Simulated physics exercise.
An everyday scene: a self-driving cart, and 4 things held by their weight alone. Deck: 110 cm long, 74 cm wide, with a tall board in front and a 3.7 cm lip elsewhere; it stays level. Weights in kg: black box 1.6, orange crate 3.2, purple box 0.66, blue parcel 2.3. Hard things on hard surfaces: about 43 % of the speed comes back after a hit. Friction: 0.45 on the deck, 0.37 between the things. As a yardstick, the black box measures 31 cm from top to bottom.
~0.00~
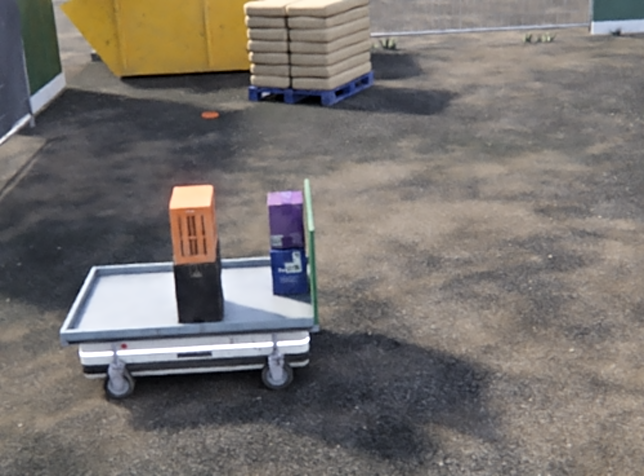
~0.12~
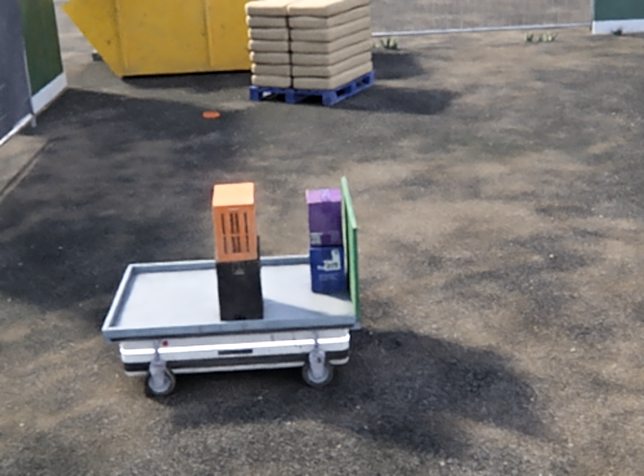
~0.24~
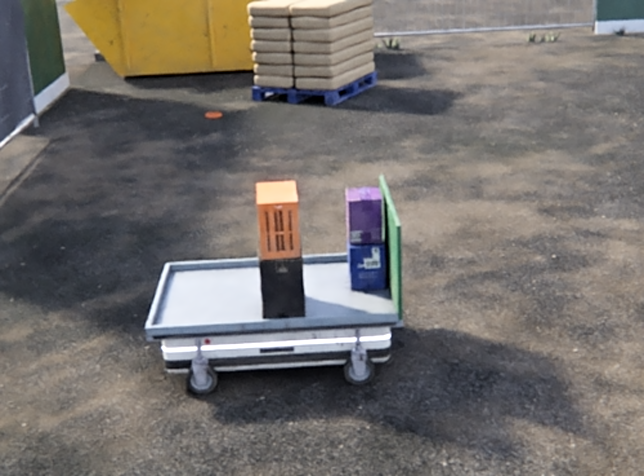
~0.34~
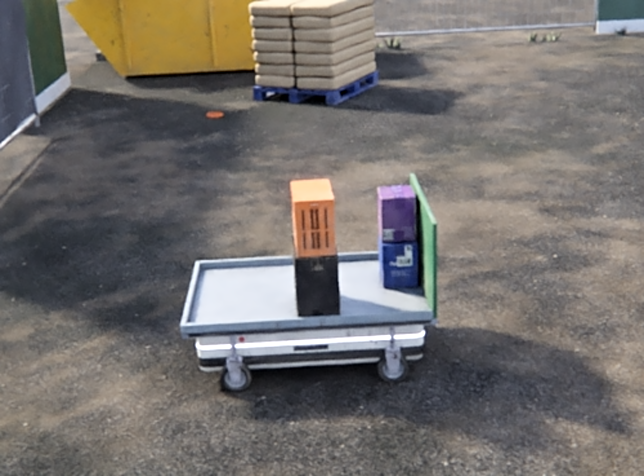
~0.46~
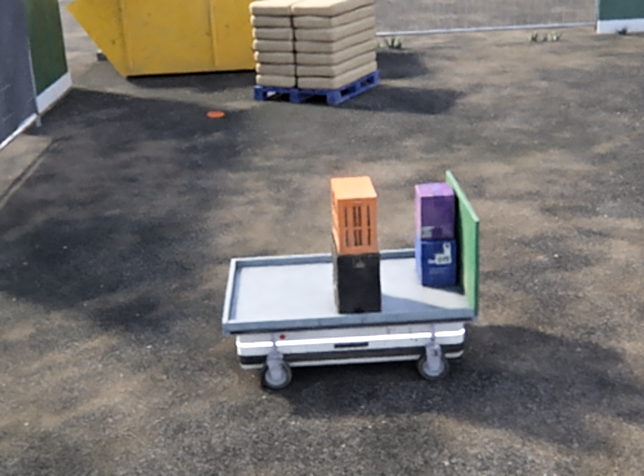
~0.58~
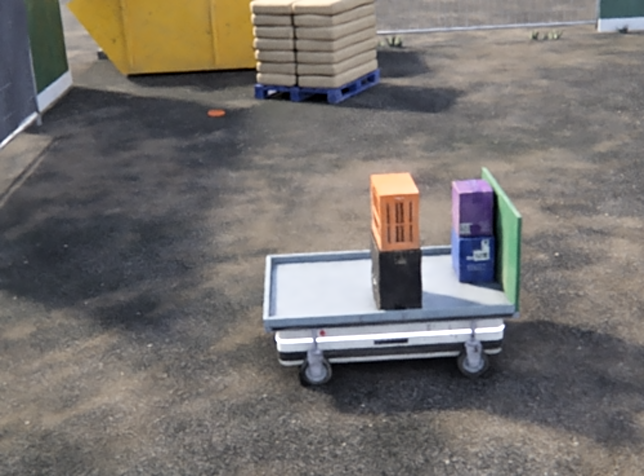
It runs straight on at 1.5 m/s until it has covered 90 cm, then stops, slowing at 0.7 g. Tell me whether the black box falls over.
The black box falls over.
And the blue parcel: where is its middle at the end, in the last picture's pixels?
Around (514, 249).
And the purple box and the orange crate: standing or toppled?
The purple box is still upright; the orange crate falls over.
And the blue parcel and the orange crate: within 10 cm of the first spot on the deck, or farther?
The blue parcel holds its spot; the orange crate ends elsewhere.
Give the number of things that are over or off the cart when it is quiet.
2 of them.
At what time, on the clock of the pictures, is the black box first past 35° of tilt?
At about 1.0 s.
After 0.88 s, 106 cm covered, stopped; black box leaning 21° near (452, 262); orange crate leaning 21°; purple box slid 2 cm.
After 1.08 s, 106 cm covered, stopped; black box leaning 49° near (462, 261); orange crate leaning 49°; purple box slid 2 cm.
After 1.28 s, 106 cm covered, stopped; black box on its side near (433, 272); orange crate on its side; purple box slid 2 cm.
At rest (2.0 s), tipped over on the deck, black box and orange crate; the other 2 in place, give or take 10 cm. In the last view, black box near (419, 278).
